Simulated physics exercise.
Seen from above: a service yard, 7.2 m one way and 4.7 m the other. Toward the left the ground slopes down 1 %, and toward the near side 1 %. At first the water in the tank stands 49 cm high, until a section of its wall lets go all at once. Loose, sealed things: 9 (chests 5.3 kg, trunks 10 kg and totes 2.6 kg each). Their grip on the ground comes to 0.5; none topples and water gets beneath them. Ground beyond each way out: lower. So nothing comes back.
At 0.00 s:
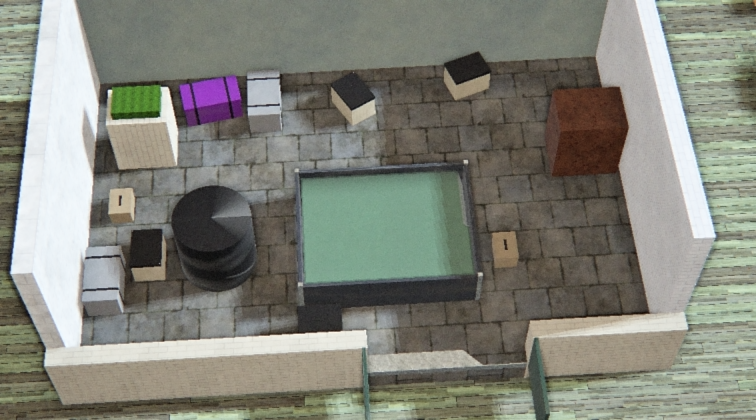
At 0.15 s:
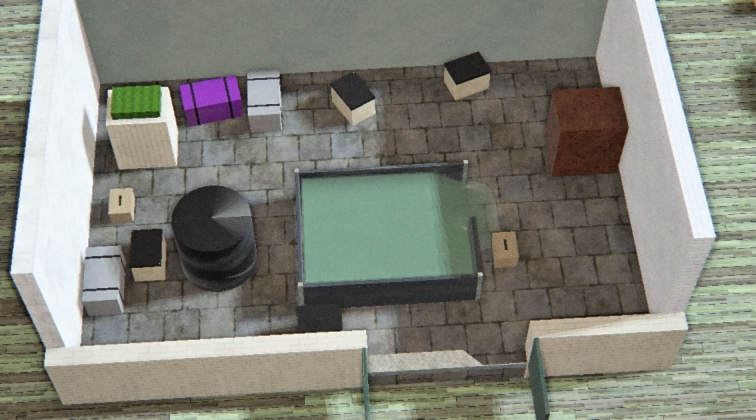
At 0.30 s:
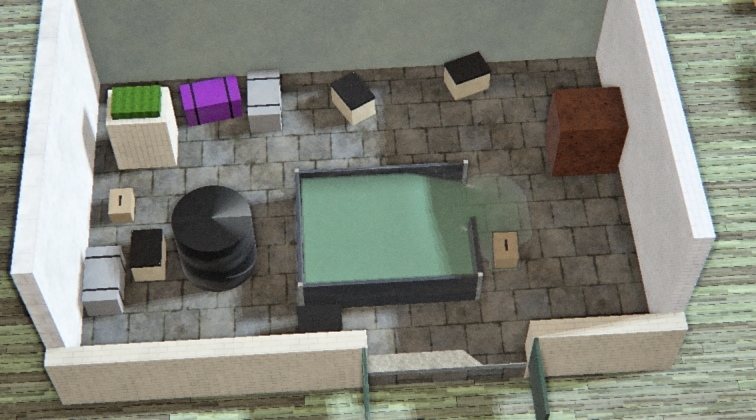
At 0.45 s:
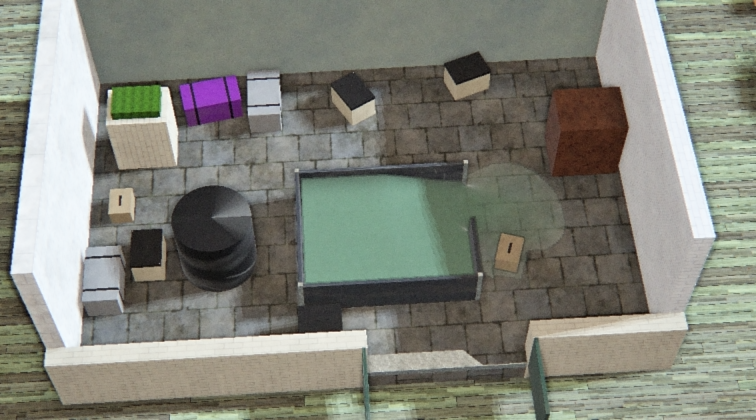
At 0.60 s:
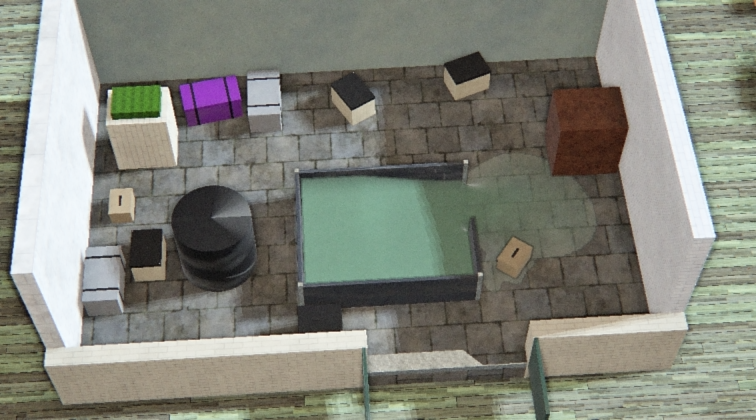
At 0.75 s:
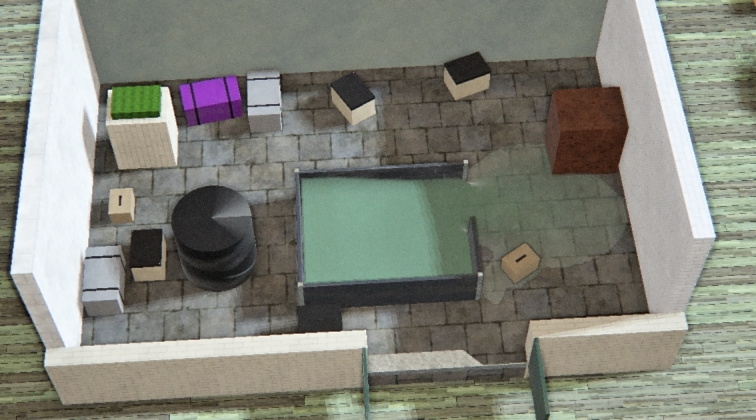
Greenish water pouring from the right side of a tank in a paved yard, spreading rightward and shifting a small tan box.
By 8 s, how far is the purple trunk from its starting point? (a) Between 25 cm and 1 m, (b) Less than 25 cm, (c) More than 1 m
The answer is b.
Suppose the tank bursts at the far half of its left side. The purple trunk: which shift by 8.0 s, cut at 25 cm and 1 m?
Afterwards the purple trunk is carried a long way.
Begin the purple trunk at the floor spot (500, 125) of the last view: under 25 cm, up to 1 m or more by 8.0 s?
What happens is that it covers a big distance.
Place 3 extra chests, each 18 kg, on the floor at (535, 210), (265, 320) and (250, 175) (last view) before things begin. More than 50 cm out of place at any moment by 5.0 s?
Respectively: Greater, smaller, smaller.
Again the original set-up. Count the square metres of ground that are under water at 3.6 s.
The covered patch comes to about 16 m2.
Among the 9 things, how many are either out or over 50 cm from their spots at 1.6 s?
By then 1.
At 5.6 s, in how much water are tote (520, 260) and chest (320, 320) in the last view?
I'd estimate 5 cm for the first and 3 cm for the second.
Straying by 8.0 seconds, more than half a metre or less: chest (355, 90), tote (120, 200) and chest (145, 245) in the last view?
Taking them in order: Exceeded, fell shy and fell shy.
After 1.6 s the purple trunk is near (210, 92), 0.0 m from its start, aground; 0 of 9 are out; 0 afloat.
After 3.6 s the purple trunk is near (210, 92), 0.0 m from its start, aground; 0 of 9 are out; 0 afloat.
After 5.6 s the purple trunk is near (210, 92), 0.0 m from its start, aground; 0 of 9 are out; 2 afloat.
After 8.0 s the purple trunk is near (207, 93), 0.0 m from its start, aground; 0 of 9 are out; 6 afloat.
